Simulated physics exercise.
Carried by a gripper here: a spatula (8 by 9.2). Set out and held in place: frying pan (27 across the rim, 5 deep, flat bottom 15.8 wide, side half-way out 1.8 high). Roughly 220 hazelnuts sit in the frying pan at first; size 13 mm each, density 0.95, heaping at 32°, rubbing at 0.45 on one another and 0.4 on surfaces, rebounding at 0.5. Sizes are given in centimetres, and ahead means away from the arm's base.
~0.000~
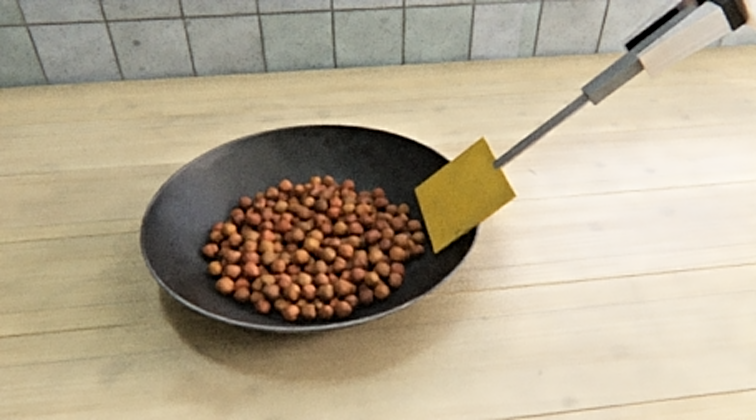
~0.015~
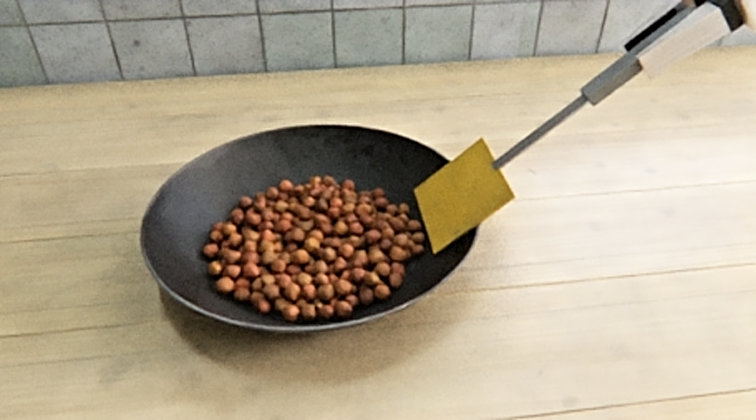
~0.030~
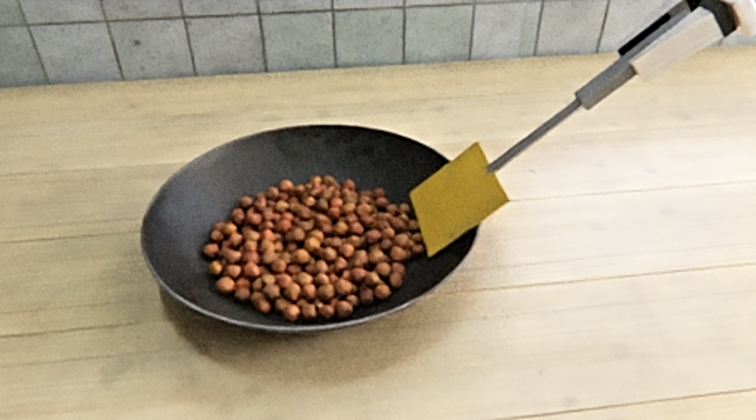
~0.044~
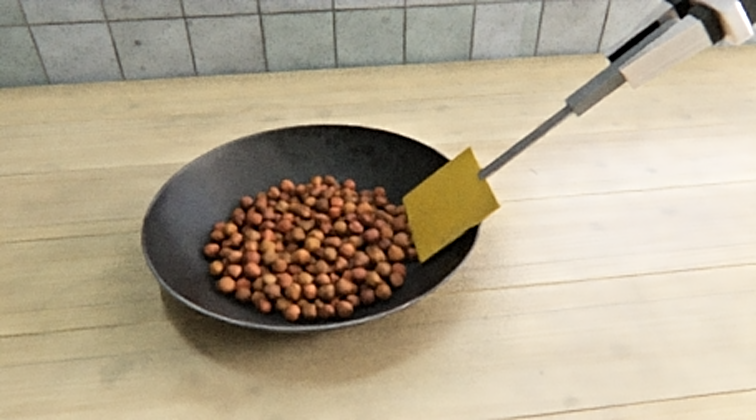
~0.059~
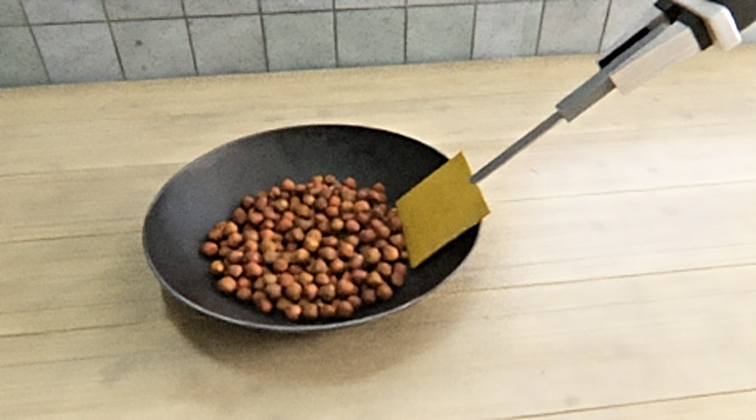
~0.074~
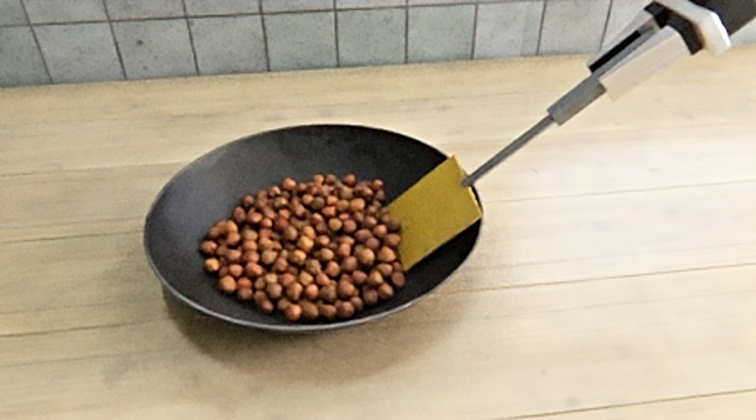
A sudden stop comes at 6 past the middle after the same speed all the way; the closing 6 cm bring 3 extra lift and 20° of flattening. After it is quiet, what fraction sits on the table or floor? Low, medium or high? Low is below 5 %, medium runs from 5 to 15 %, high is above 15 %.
The share is low, below 5 %.
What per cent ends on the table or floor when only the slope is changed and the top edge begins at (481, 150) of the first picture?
Some 0 per cent.
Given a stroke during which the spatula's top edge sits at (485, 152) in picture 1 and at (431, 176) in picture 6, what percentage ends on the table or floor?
Around 5 per cent finishes on the table or floor.
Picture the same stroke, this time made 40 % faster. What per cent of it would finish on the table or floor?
Estimated share: Some 0 %.
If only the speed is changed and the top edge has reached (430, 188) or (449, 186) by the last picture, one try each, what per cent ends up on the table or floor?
First try about 5 %, second try about 0 %.
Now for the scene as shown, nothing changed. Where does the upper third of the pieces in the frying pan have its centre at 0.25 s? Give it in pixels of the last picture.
(270, 228).
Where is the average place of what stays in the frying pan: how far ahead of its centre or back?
It sits some 4.5 centimetres ahead of centre.
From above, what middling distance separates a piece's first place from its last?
I'd estimate close to 3 centimetres.
By 0.16 s, sloping 41°, highest piece 3 above the table; 223 in the frying pan.
By 0.25 s, sloping 32°, highest piece 5 above the table; 223 in the frying pan.
By 0.50 s, sloping 21°, highest piece 5 above the table; 223 in the frying pan.
By 1.55 s, sloping 21°, highest piece 5 above the table; 223 in the frying pan.
Final count, 223 in the frying pan. That is 0 % on the table or floor.
